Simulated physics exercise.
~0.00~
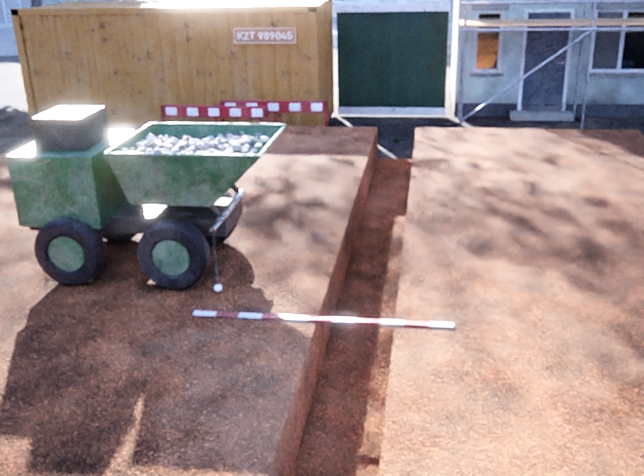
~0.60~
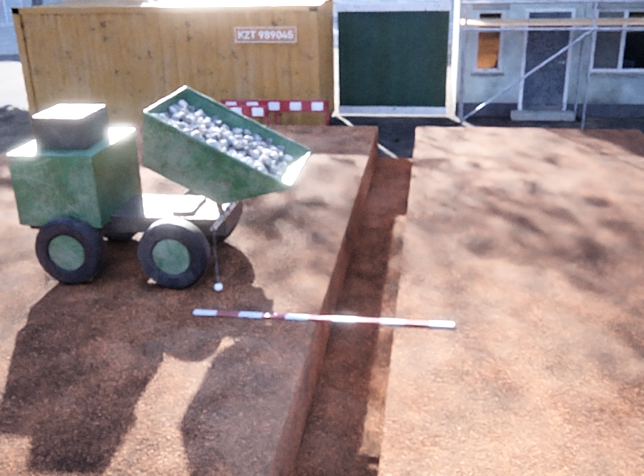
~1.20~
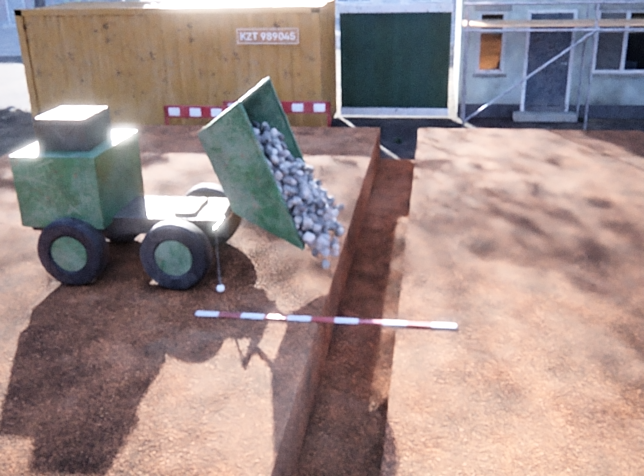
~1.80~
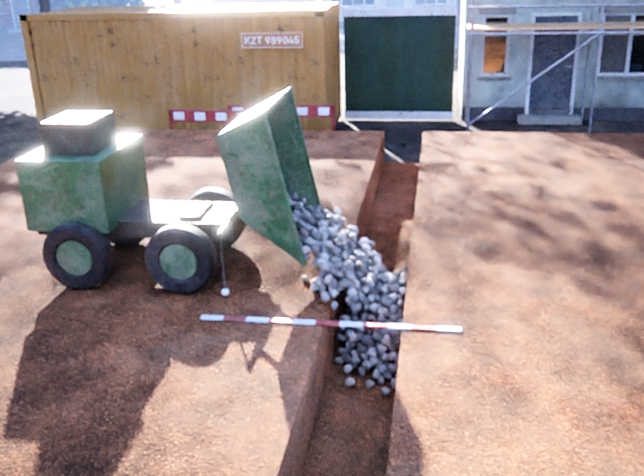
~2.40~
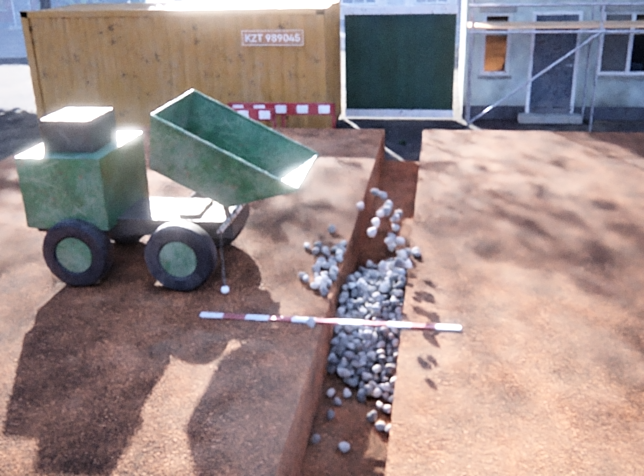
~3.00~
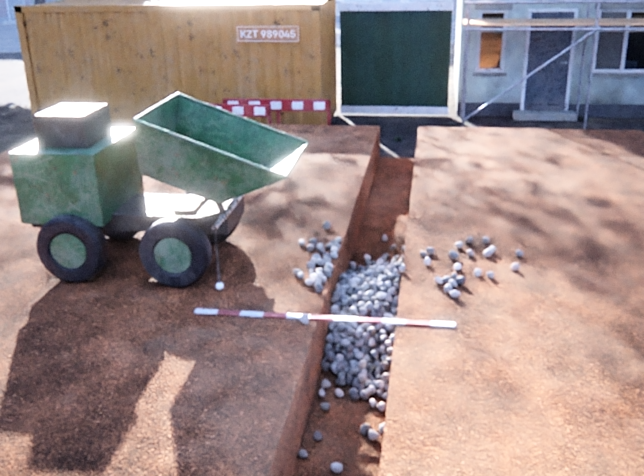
The clip opens on a small green dumper standing left of a narrow trench in reddish ground, its skip full of smooth grey stones, with a striped staff lying across the trench and a yellow container behind. The skip tips forward toward the right, and the stones begin to slide over its lip. It tilts almost upright, and they pour down into the trench in a thick stream. The emptied skip then swings partway back while a few stones scatter onto the far side. It ends still tilted, with most stones heaped in the trench and small clusters lying on either side.
